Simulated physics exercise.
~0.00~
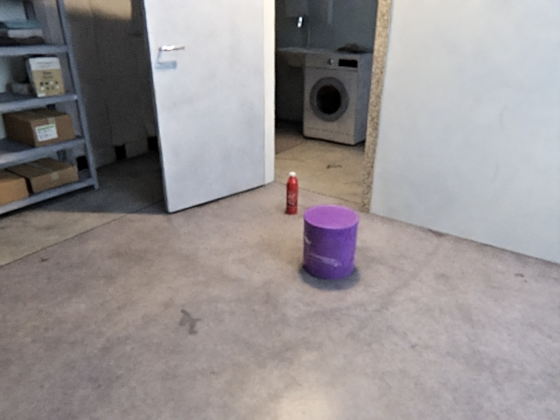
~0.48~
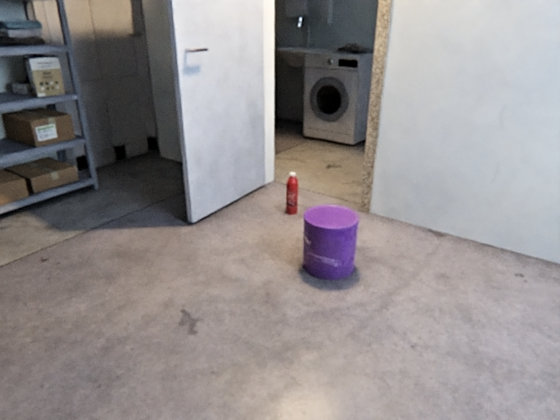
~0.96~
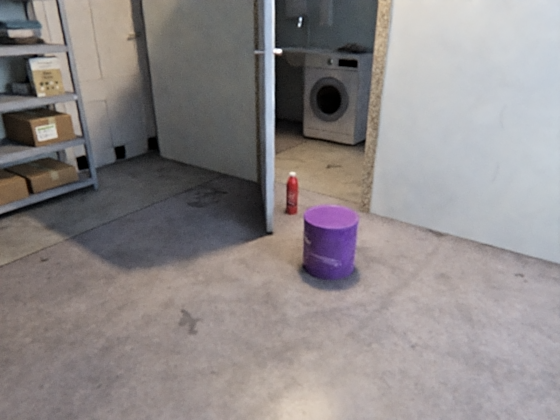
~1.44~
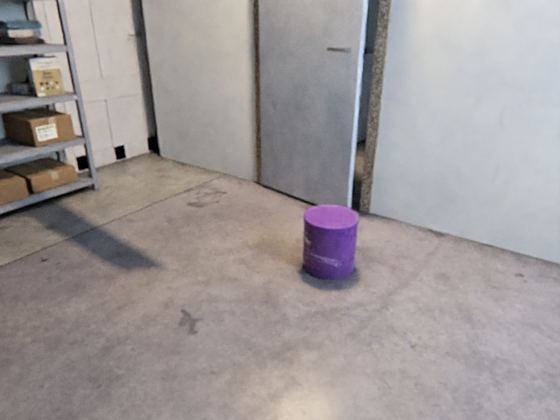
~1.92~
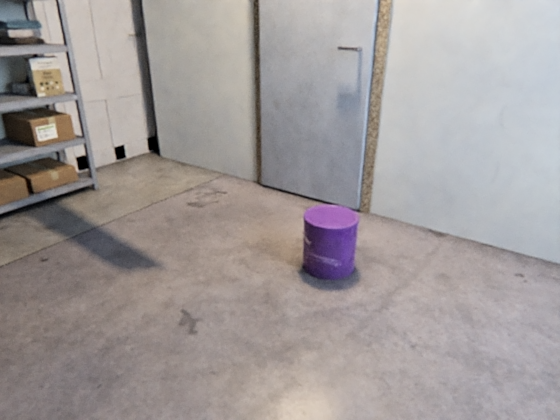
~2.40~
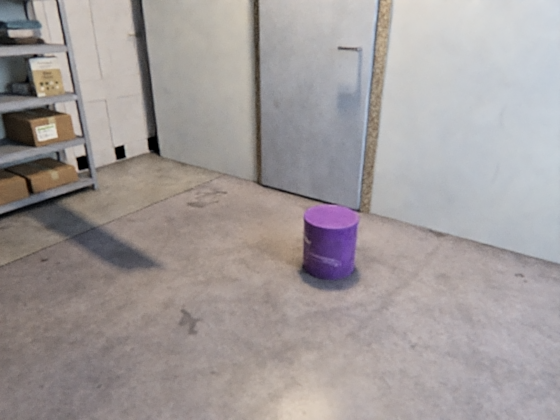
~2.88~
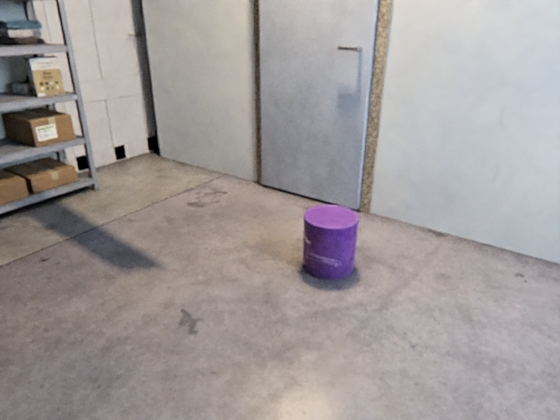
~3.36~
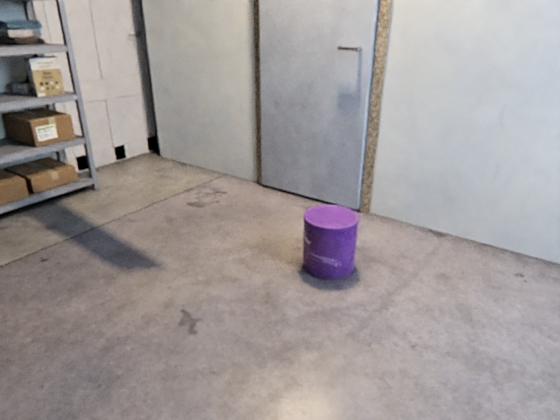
Storage room with an open door swinging fully shut, hiding a red bottle and washing machine while a purple pail stays still.
